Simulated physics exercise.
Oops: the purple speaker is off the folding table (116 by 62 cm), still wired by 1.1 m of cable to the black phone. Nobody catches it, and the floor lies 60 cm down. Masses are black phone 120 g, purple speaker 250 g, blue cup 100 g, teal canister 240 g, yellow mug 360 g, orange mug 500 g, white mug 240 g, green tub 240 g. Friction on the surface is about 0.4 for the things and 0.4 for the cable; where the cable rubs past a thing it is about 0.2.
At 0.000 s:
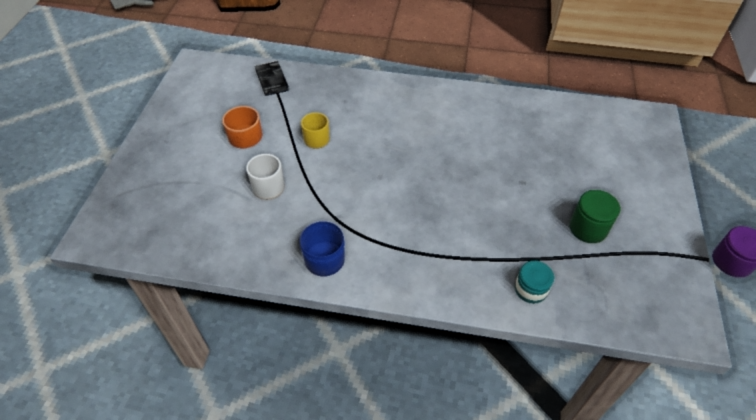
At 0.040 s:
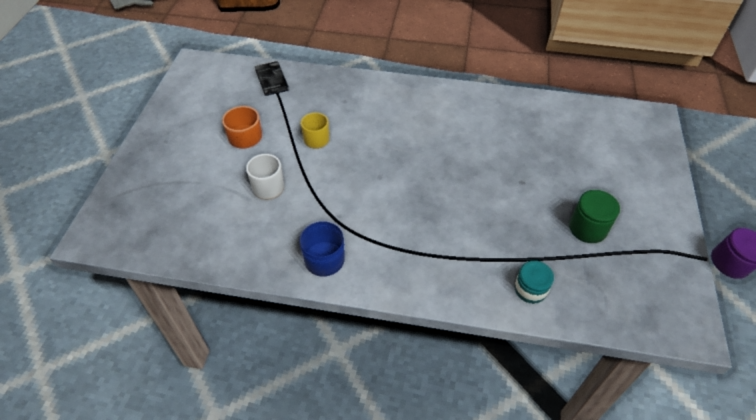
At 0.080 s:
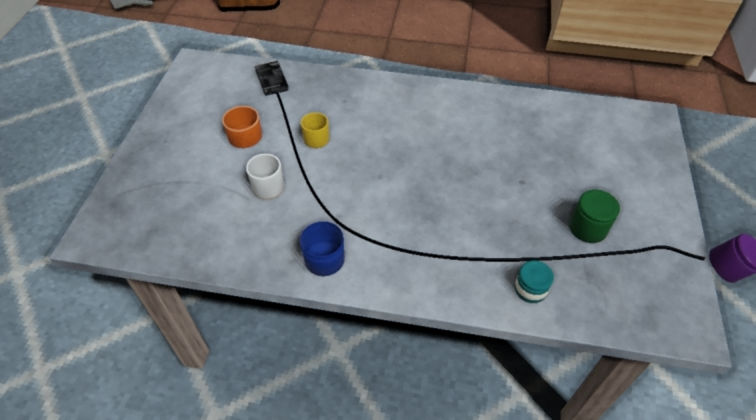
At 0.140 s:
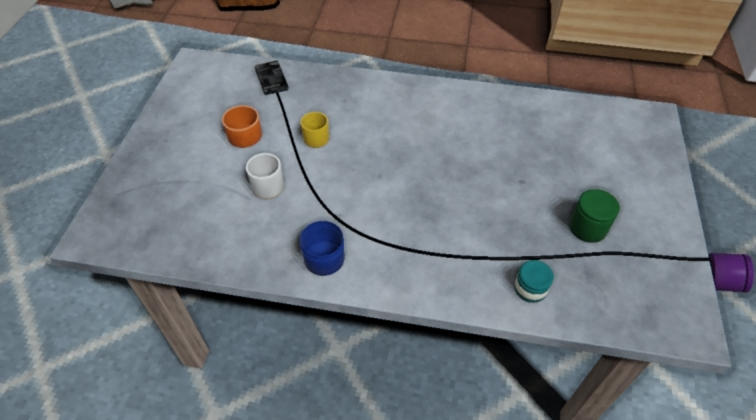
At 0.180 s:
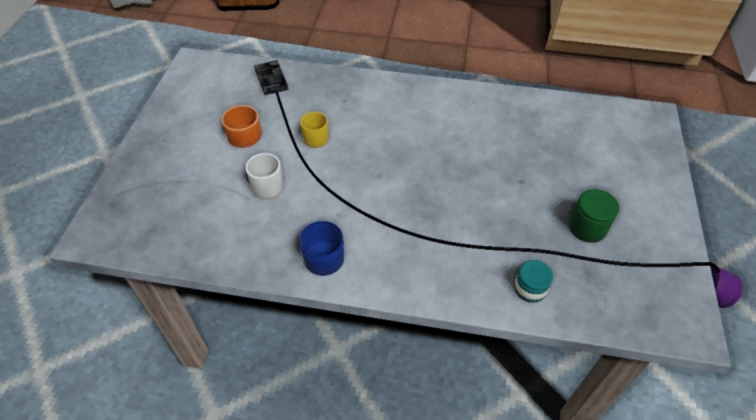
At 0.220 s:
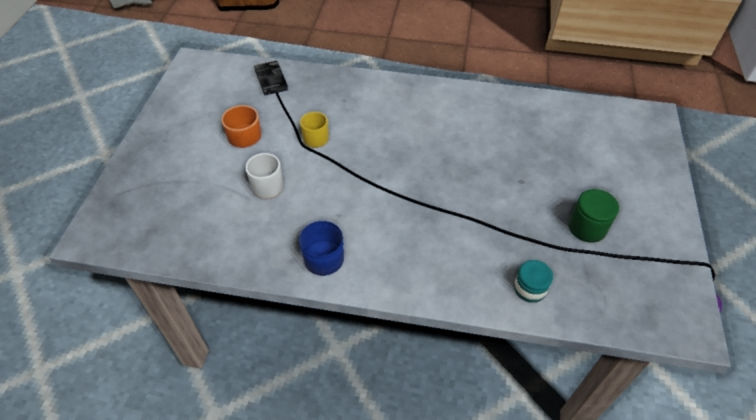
Purple cylinder sinking past the right edge of a grey table, its black cable straightening between the cups and green tub.
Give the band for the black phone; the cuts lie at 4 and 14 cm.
The black phone reaches the top band.
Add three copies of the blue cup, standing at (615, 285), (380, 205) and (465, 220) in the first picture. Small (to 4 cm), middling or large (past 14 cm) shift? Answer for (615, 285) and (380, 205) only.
In that order: Small, middling.
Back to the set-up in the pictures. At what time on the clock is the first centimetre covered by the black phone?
Black phone 0.26 s.
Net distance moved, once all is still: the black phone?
Black phone 20 cm.
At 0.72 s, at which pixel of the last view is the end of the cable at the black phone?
Around (299, 135).
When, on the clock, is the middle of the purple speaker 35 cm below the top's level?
That is: 1.85 s.
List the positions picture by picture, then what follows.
In the first frame, shows, black phone (271, 75); cable runs through (653, 253) (412, 252) (321, 203) (289, 127).
In the second frame, shows, purple speaker (749, 243); cable runs through (651, 252) (411, 252) (288, 127).
In the third frame, shows, purple speaker (747, 249); cable runs through (649, 249) (411, 252) (288, 127).
In the fourth frame, shows, purple speaker (729, 272); cable runs through (655, 256) (413, 251) (288, 126).
In the fifth frame, shows, purple speaker (715, 286); cable runs through (678, 265) (433, 240) (288, 126).
In the sixth frame, shows, black phone (270, 75); cable runs through (706, 265) (577, 251) (465, 217) (365, 180) (294, 125).
After 0.5 s, the cable's tail end at (293, 121); black phone 10 cm off its start, purple speaker over the edge.
After 0.7 s, the cable's tail end at (299, 135); black phone 15 cm off its start, purple speaker over the edge.
After 1.0 s, the cable's tail end at (303, 137); black phone 16 cm off its start at (289, 119), purple speaker over the edge, yellow mug 1 cm off its start at (320, 121).
After 1.2 s, the cable's tail end at (307, 139); black phone 17 cm off its start, purple speaker over the edge, yellow mug 2 cm off its start.
After 2.4 s, the cable's tail end at (317, 144); black phone 20 cm off its start at (294, 134), yellow mug 4 cm off its start at (331, 122), purple speaker over the edge.
